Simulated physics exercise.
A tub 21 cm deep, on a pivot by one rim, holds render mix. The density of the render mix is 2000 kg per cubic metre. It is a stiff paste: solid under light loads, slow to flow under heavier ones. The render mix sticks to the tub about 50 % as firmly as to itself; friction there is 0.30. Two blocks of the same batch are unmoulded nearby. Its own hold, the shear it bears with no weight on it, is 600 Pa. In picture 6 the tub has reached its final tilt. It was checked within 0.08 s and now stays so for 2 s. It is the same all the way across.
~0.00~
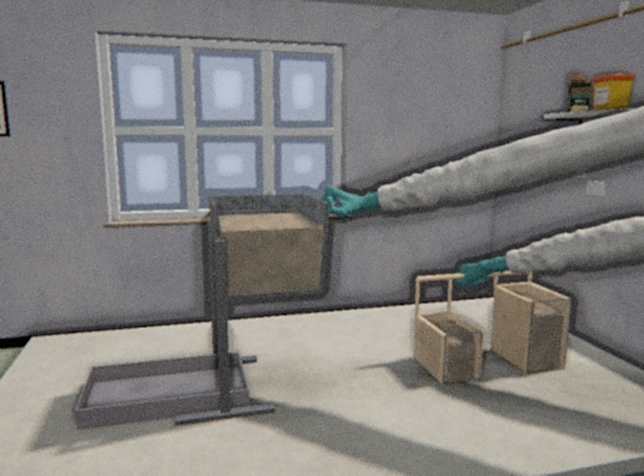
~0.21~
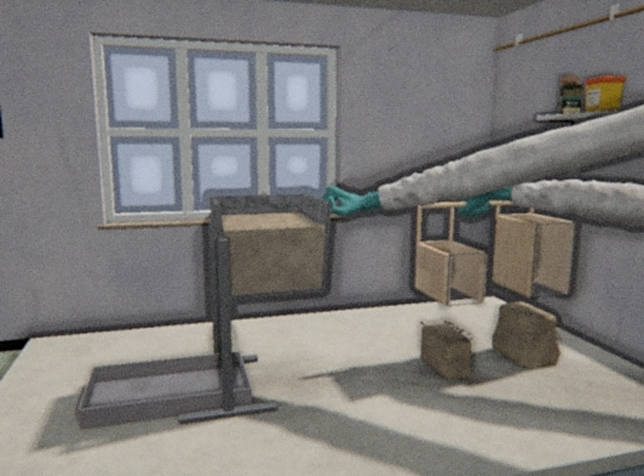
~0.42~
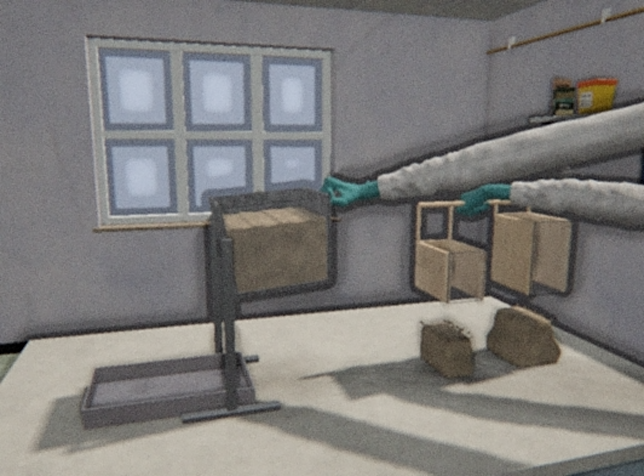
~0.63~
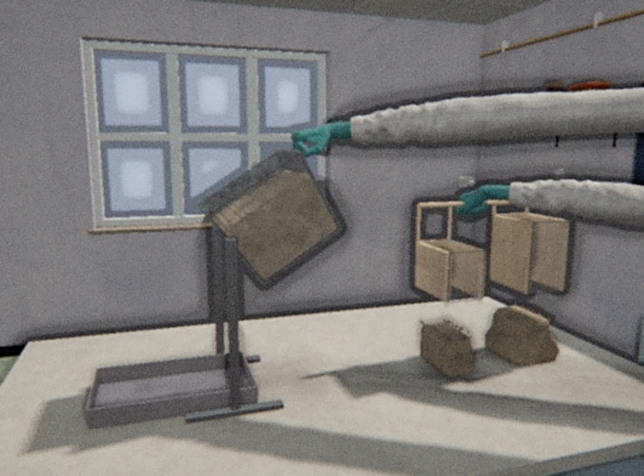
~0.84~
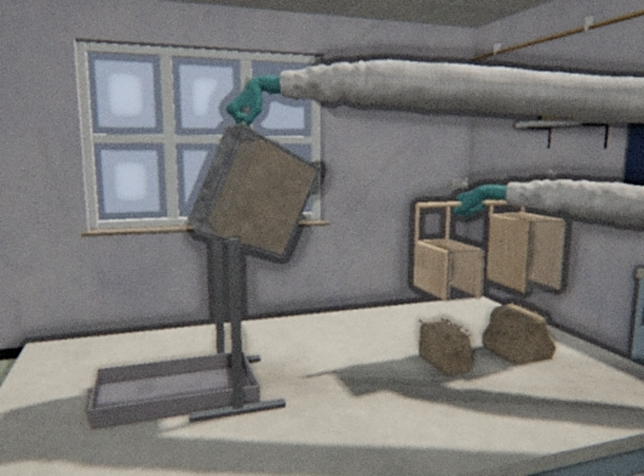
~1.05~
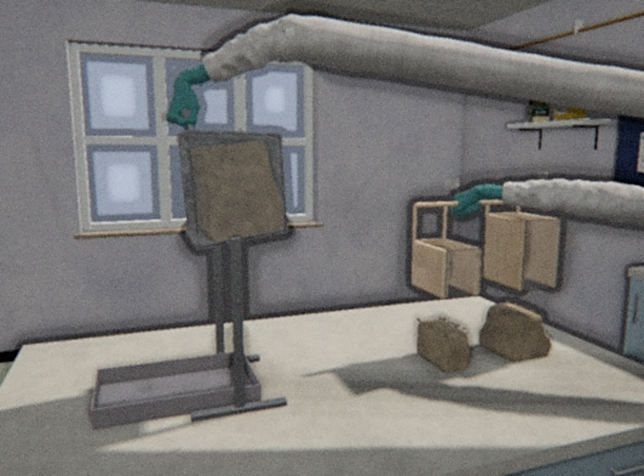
Gloved hands lifting two moulds off slightly sagging brown blocks, then swinging a tub of brown mix up onto its side.
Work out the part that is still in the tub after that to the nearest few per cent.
Expect roughly 41 %.
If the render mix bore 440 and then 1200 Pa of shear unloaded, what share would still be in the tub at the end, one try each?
In turn about 35 %, 45 %.
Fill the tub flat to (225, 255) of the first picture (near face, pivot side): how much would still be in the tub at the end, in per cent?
In that case some 60 per cent.
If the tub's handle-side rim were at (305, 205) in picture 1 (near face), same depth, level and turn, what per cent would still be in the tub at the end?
Then about 55 %.
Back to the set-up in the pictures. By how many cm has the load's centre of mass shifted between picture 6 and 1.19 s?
Some 7 cm.
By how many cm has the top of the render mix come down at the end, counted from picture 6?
Some 14 cm.
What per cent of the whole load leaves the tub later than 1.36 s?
About 5 %.
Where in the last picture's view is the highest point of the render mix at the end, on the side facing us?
Near (258, 199).
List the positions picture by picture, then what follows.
Handle-side rim at (325, 205), tilt 0 degrees; top of the render mix at (313, 226); blocks stand 12 cm, 18 cm (left to right), in the first frame.
Handle-side rim at (327, 204), tilt 0 degrees; top of the render mix at (315, 225); blocks stand 11 cm, 15 cm (left to right), in the second frame.
Handle-side rim at (327, 196), tilt 5 degrees; top of the render mix at (319, 219); blocks stand 11 cm, 14 cm (left to right), in the third frame.
Handle-side rim at (298, 153), tilt 33 degrees; top of the render mix at (304, 177); blocks stand 11 cm, 14 cm (left to right), in the fourth frame.
Handle-side rim at (240, 127), tilt 66 degrees; top of the render mix at (260, 143); blocks stand 11 cm, 14 cm (left to right), in the fifth frame.
Handle-side rim at (187, 134), tilt 93 degrees; top of the render mix at (260, 142); blocks stand 11 cm, 14 cm (left to right), in the sixth frame.
After 1.19 s, the tub is at 93 degrees and holds 81 %.
After 1.36 s, the tub is at 93 degrees and holds 46 %.
After 1.53 s, the tub is at 93 degrees and holds 41 %.
After 1.70 s, the tub is at 93 degrees and holds 41 %.
After 3.05 s, at the end, the tub is at 93 degrees and holds 41 %.
